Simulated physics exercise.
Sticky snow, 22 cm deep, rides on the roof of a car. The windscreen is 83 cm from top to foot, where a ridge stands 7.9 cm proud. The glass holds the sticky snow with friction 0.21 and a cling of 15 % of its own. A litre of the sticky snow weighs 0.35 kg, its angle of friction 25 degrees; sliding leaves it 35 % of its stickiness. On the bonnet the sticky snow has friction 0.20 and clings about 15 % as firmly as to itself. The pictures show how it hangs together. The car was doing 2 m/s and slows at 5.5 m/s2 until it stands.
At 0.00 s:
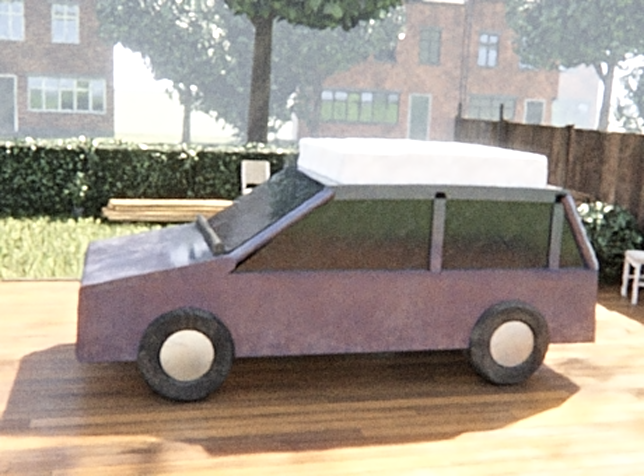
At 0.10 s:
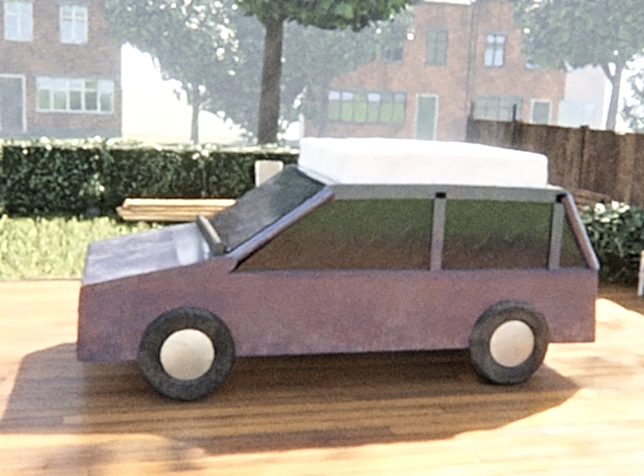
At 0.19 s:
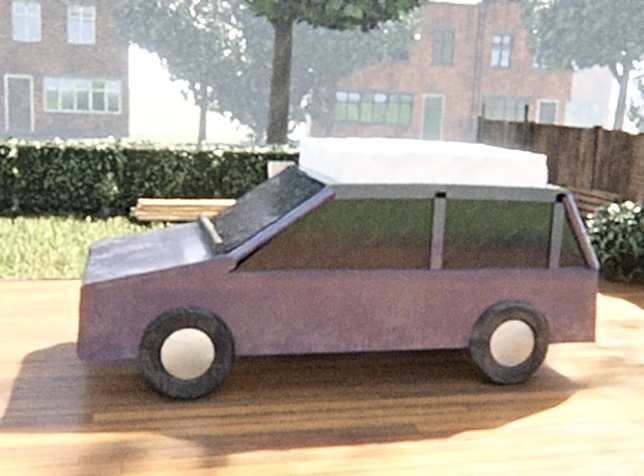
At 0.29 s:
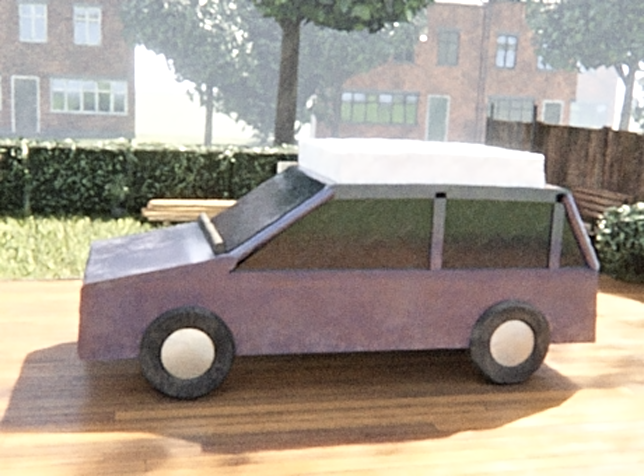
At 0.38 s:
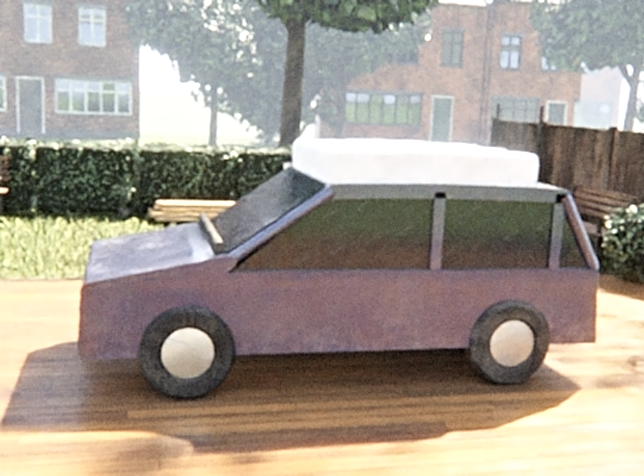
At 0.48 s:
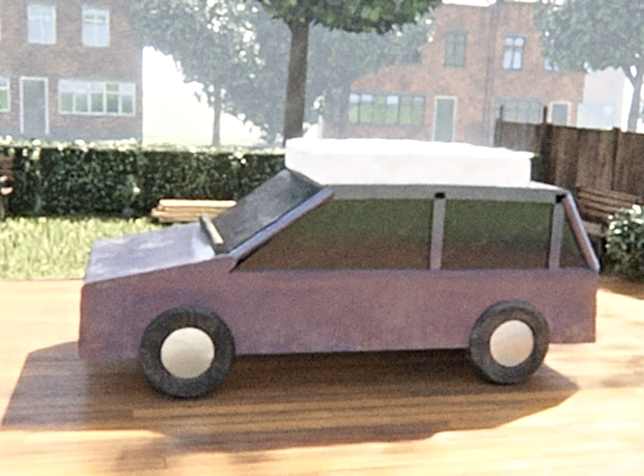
White slab of snow on a purple toy-like car's roof staying put, then sliding slowly forward to the left, slightly past the windscreen top.
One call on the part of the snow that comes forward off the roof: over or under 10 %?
It comes out over 10 %.
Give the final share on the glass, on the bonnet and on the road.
About 10 % on the glass, 3 % on the bonnet, 6 % on the road.
By 0.79 s, 83 % of the snow is on the roof, 17 % on the glass, none on the bonnet and none has gone off the nose.
By 1.15 s, 82 % of the snow is on the roof, 11 % on the glass, 8 % on the bonnet and none has gone off the nose.
By 1.50 s, 82 % of the snow is on the roof, 10 % on the glass, 8 % on the bonnet and none has gone off the nose.
By 1.86 s, 82 % of the snow is on the roof, 10 % on the glass, 4 % on the bonnet and 5 % has gone off the nose.
By 2.20 s, at the end, 82 % of the snow is on the roof, 10 % on the glass, 3 % on the bonnet and 6 % has gone off the nose.
